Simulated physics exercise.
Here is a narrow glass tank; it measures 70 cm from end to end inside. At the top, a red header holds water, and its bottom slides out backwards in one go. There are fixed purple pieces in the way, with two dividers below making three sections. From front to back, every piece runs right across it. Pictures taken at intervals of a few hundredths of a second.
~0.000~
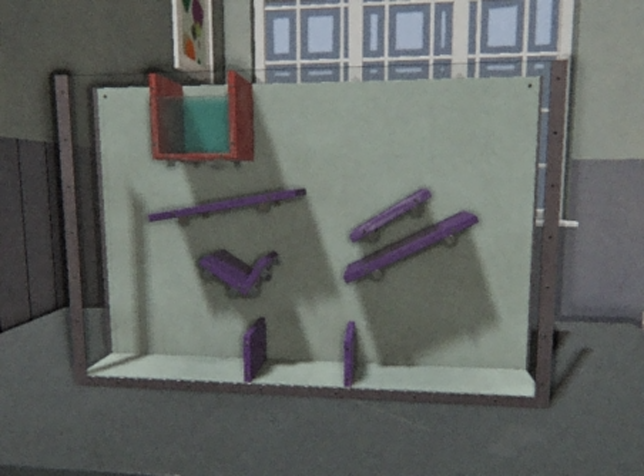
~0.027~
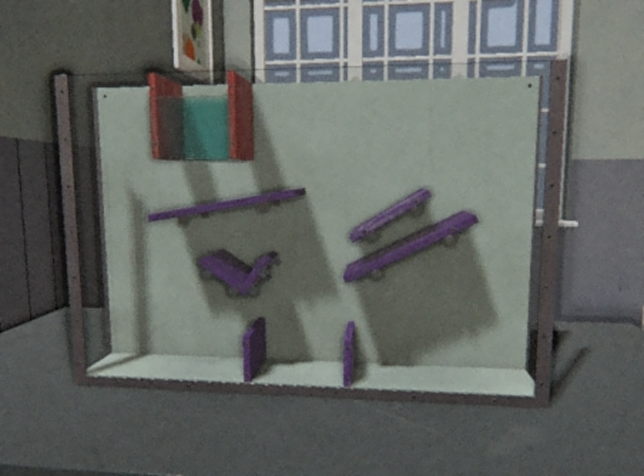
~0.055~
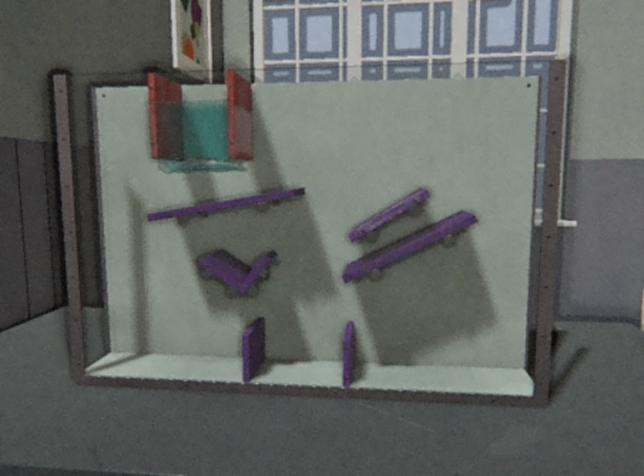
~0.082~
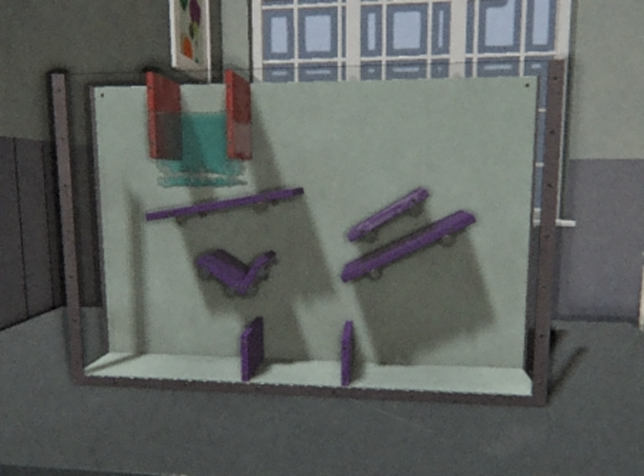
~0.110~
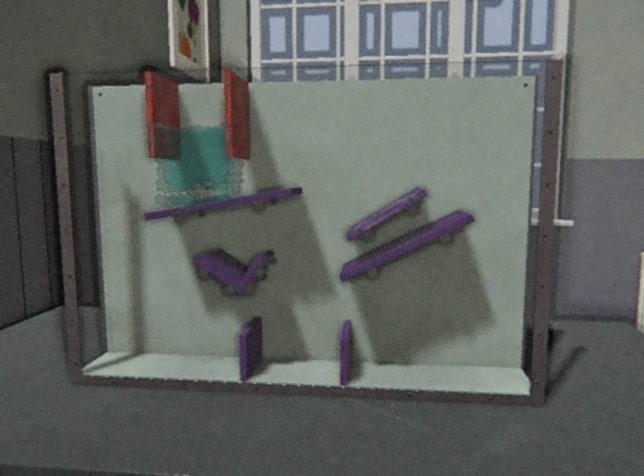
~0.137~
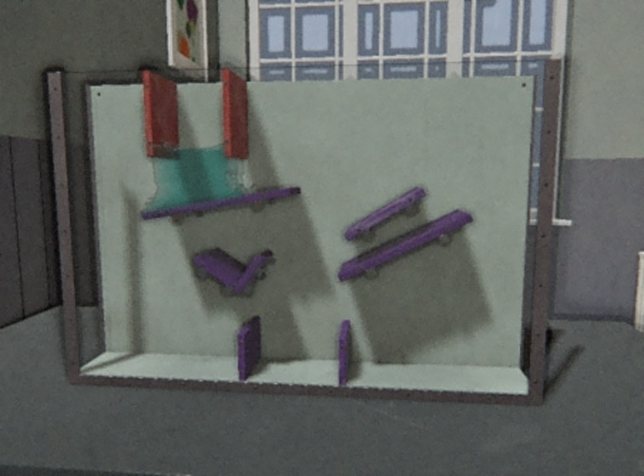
In a narrow glass tank in a room with a paned window, the base of a red header slides away, and teal water drops from it onto the sloping purple ledge below, spreading along its upper surface.
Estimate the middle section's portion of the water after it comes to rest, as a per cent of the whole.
The middle section ends up with about 15 percent.
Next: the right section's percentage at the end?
Near 8 in a hundred.
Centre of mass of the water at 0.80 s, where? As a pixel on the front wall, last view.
I'd put it somewhere about (226, 344) in that last view.
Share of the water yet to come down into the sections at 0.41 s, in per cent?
Around 65 %.
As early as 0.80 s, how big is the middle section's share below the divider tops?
That share comes to around 14 percent, give or take.
By 0.25 s the sections hold 2, 0 and 0 per cent, with 98 still above them.
By 0.41 s the sections hold 33, 0 and 0 per cent, with 67 still above them.
By 0.80 s the sections hold 62, 13 and 9 per cent, with 16 still above them.
At rest it is 75 per cent left, 16 middle, 9 right.
